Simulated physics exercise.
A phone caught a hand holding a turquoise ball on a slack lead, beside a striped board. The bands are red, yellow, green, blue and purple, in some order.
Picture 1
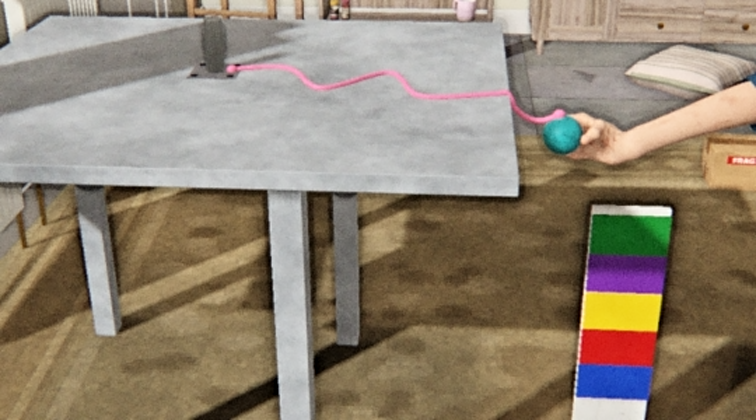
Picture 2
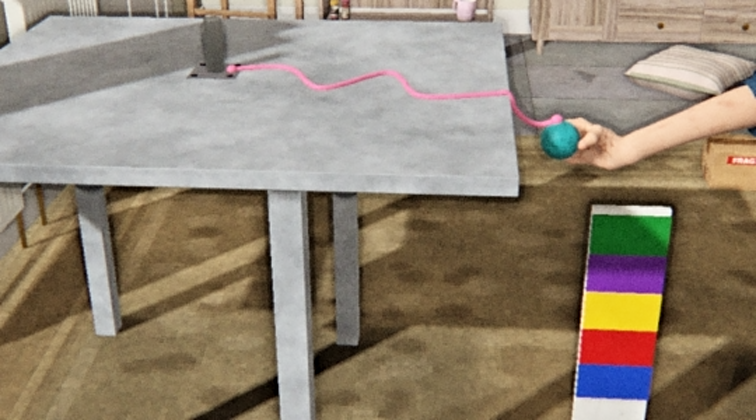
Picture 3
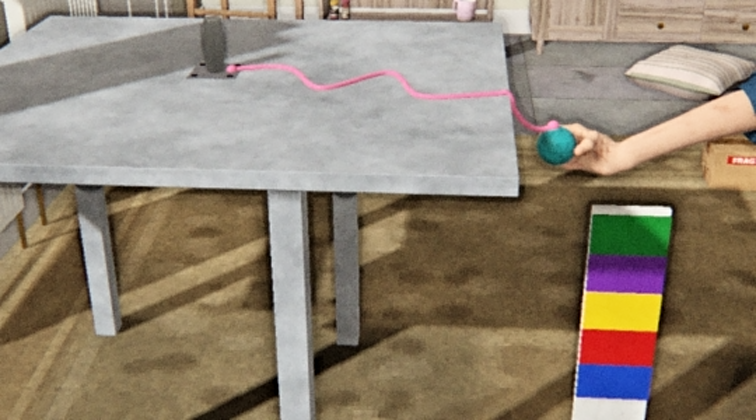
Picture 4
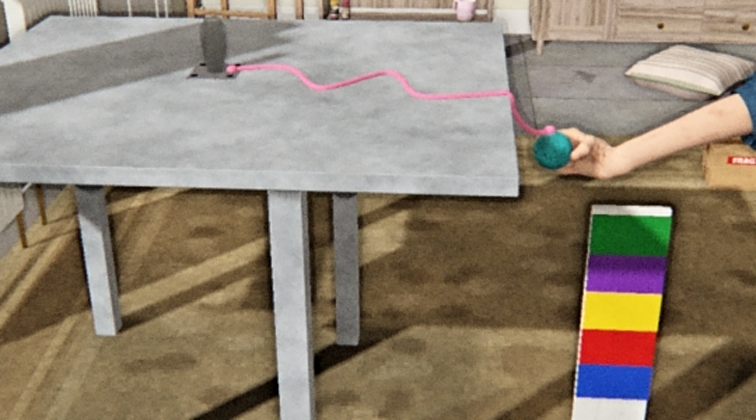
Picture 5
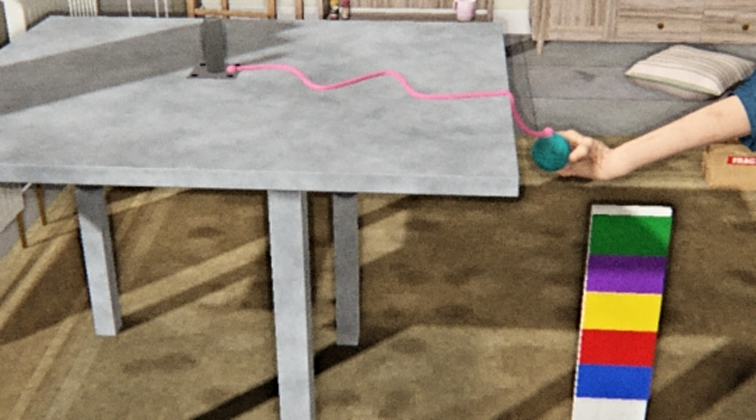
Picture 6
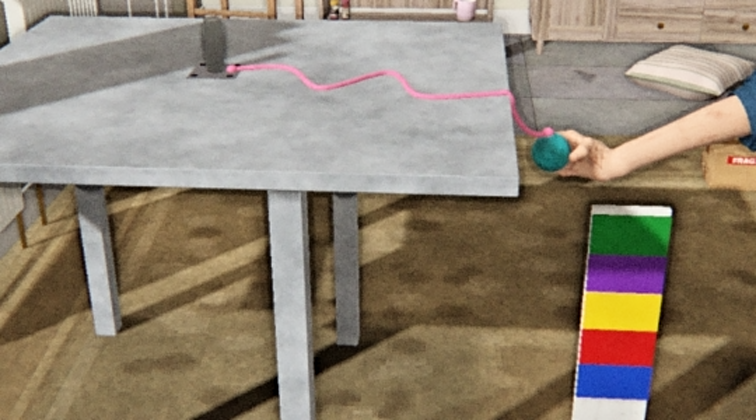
The clip opens on a hand holding a turquoise ball just off the right edge of a grey table, with a slack pink lead running across the tabletop, beside an upright striped board. The hand lowers the ball slightly, easing it a little to the left, then keeps it nearly still.
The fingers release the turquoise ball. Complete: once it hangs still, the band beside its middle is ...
... Purple.
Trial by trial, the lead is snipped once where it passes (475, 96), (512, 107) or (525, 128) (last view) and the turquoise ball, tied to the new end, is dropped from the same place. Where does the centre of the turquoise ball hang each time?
Roughly (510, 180), (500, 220), (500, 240).
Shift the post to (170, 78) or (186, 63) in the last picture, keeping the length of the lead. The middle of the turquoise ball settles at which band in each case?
Answer, in order: Green, green.
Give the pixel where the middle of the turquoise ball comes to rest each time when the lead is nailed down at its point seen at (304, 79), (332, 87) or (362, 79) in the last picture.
Try 1: (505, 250); try 2: (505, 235); try 3: (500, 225).
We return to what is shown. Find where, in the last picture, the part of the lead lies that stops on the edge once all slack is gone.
Near (413, 92).
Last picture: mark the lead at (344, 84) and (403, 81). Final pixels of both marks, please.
(386, 81) and (477, 88).
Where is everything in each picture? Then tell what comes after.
Turquoise ball (563, 135); green (630, 237); purple (626, 275); yellow (622, 313); red (618, 349); blue (614, 383), in the first frame.
Turquoise ball (560, 140); lead through (268, 67) (311, 85) (375, 75) (409, 90) (484, 95), in the second frame.
Turquoise ball (557, 146), in the third frame.
Turquoise ball (553, 150); lead through (268, 67) (311, 85) (375, 75) (409, 90) (484, 95), in the fourth frame.
Turquoise ball (551, 152), in the fifth frame.
Turquoise ball (551, 152); lead through (268, 67) (311, 85) (375, 75) (409, 90) (484, 95), in the sixth frame.
Soon after, ball near (530, 270); level with purple.
Then, ball near (486, 265); level with purple.
At rest, ball near (504, 268); level with purple. The lead holds its middle at purple.
